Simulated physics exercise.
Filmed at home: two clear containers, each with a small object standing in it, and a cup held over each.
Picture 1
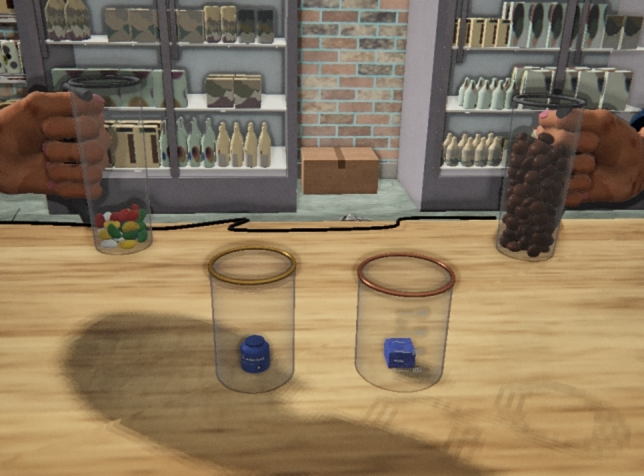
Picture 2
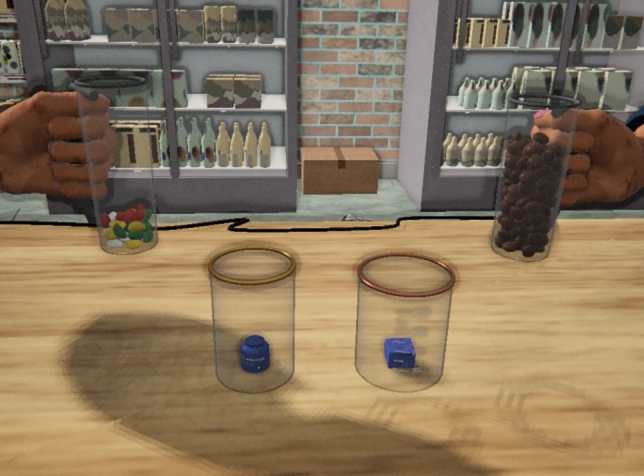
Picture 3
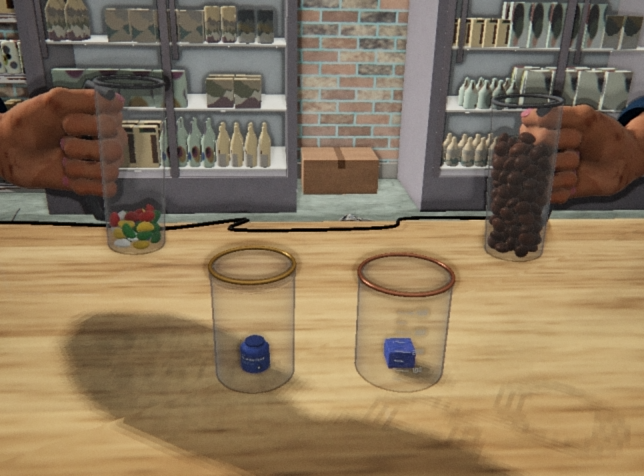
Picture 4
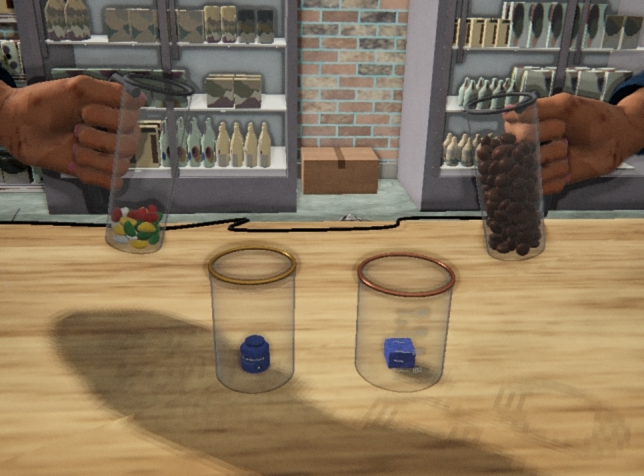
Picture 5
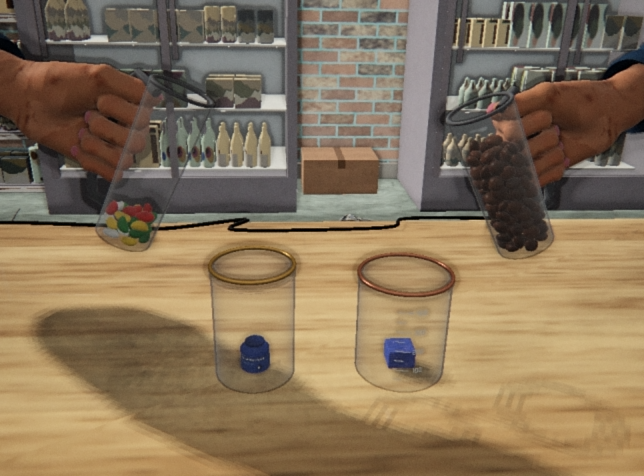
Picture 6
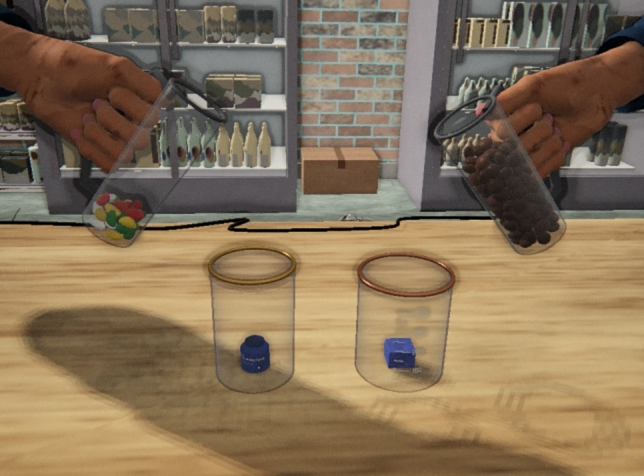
Two hands move cups of colorful and brown candies inward, tilting them toward each other.
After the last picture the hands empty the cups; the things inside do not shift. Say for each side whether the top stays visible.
Left: Showing; right: Covered.
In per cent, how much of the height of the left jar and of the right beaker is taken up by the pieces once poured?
I'd say close to 20 on the left side and 45 on the right side.
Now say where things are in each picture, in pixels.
In the first frame, small bottle in the left jar at (255, 353), a quarter of its height or less; left cup at (115, 167), a quarter full of jelly beans; small block in the right beaker at (399, 353), a quarter of its height or less; right cup at (536, 179), three quarters full of flat chocolate drops.
In the second frame, left cup at (121, 167), upright; right cup at (531, 179), upright.
In the third frame, left cup at (133, 167), tipped 3°; right cup at (520, 179), tipped 3°.
In the fourth frame, left cup at (146, 167), tipped 14°; right cup at (509, 179), tipped 14°.
In the fifth frame, left cup at (152, 167), tipped 26°; right cup at (503, 179), tipped 26°.
In the sixth frame, small bottle in the left jar at (255, 353); left cup at (152, 167), tipped 37°; small block in the right beaker at (399, 353); right cup at (503, 179), tipped 37°.
Then, 0.52 s past the last view, left jar empty, all of its cupful still in the cup; right beaker empty, all of its cupful still in the cup.
Then, 0.97 s past the last view, left jar nearly empty, nearly all of its cupful still in the cup; right beaker nearly empty, nearly all of its cupful still in the cup.
Then, 1.36 s past the last view, left jar nearly empty, none of its cupful still in the cup; right beaker a third full, none of its cupful still in the cup.
Finally, left jar nearly empty (surface near (255, 348)), nothing beside it; right beaker half full (surface near (402, 322)), nothing beside it; the left thing is still showing; the right thing is covered.
